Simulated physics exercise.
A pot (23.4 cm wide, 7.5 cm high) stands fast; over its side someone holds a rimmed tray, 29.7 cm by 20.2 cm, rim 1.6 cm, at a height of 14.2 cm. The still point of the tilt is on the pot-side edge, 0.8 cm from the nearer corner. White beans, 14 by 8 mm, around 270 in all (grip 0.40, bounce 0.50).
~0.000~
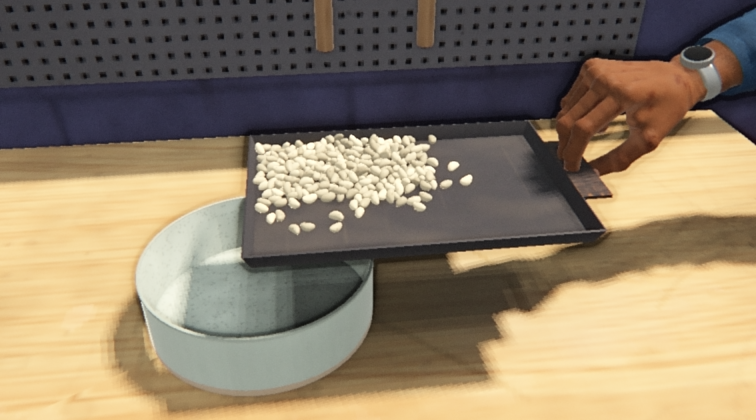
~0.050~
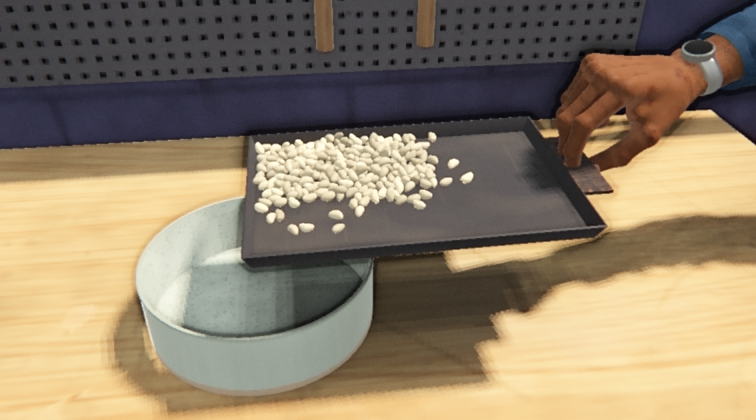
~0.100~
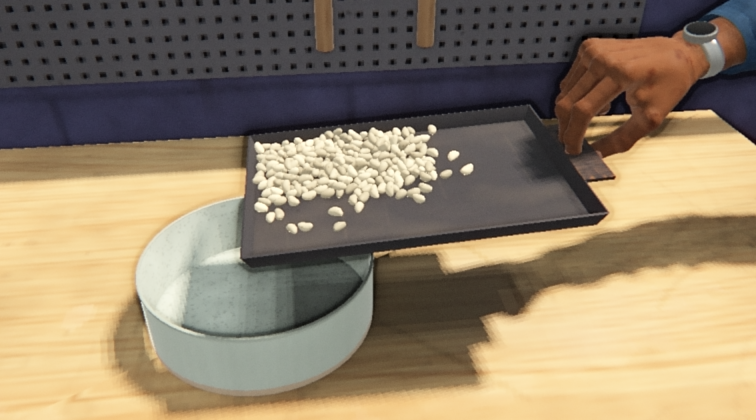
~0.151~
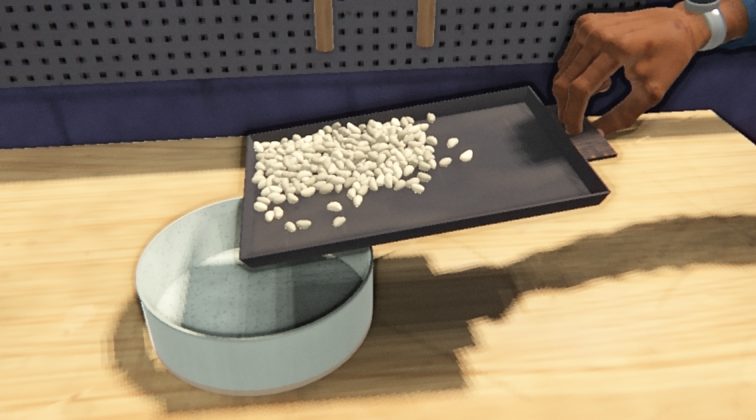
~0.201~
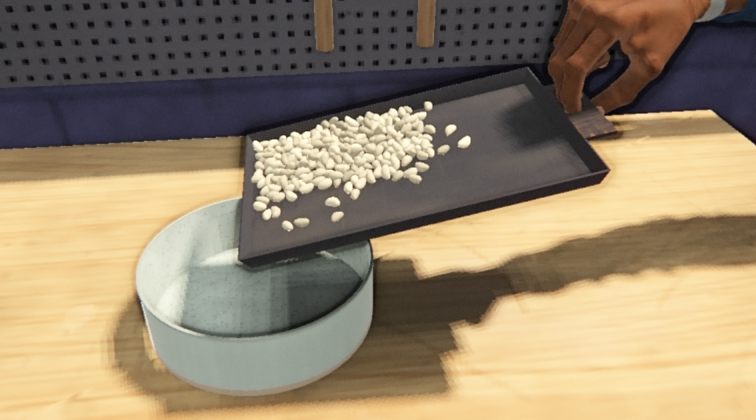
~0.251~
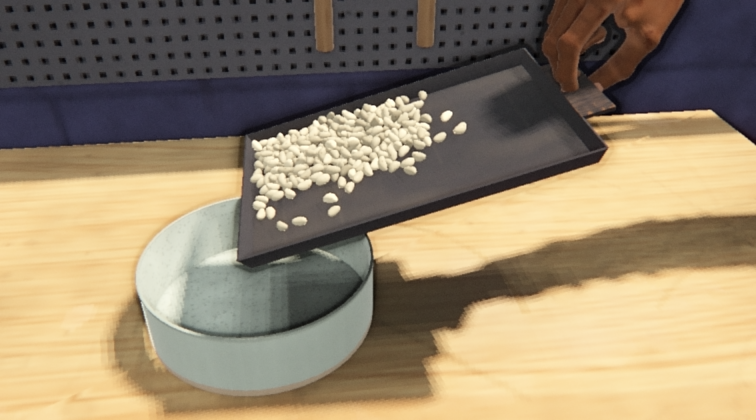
A hand with a pale-faced watch and a blue sleeve grips the right end of a dark rimmed tray above a light wooden worktop, seen from slightly above with a grey pegboard behind. Many white beans cover the tray's left part, over a round pale blue pot. The hand raises the right end steadily, tilting the tray leftward, while the beans shift barely and the camera stays still.
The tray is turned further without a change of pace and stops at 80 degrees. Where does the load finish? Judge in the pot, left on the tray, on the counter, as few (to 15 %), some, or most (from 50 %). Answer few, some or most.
Pot: Most, tray: Few, counter: Few.
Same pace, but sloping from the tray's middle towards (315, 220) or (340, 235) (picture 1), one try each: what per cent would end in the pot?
Some 55 and 10 per cent.
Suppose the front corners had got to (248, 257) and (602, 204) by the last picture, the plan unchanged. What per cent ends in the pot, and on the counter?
Pot 0, counter 100.
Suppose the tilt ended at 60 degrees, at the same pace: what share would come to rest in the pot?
It would be near 70 per cent.
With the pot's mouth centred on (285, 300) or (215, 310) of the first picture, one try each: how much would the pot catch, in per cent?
About 55 and 70 per cent.
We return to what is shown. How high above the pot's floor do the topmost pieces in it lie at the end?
About 2.5 cm.
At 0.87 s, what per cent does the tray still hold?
Some 60 per cent of the load.
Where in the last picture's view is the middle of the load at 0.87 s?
At about (228, 186).
After 0.63 s, tilt 47 degrees; the tray holds 100 %, the pot 0 %.
After 0.87 s, tilt 67 degrees; the tray holds 60 %, the pot 25 %.
After 1.23 s, tilt 80 degrees; the tray holds 5 %, the pot 85 %.
By 2.1 s all is still; pot 95 %, tray 0 %, counter 5 %.
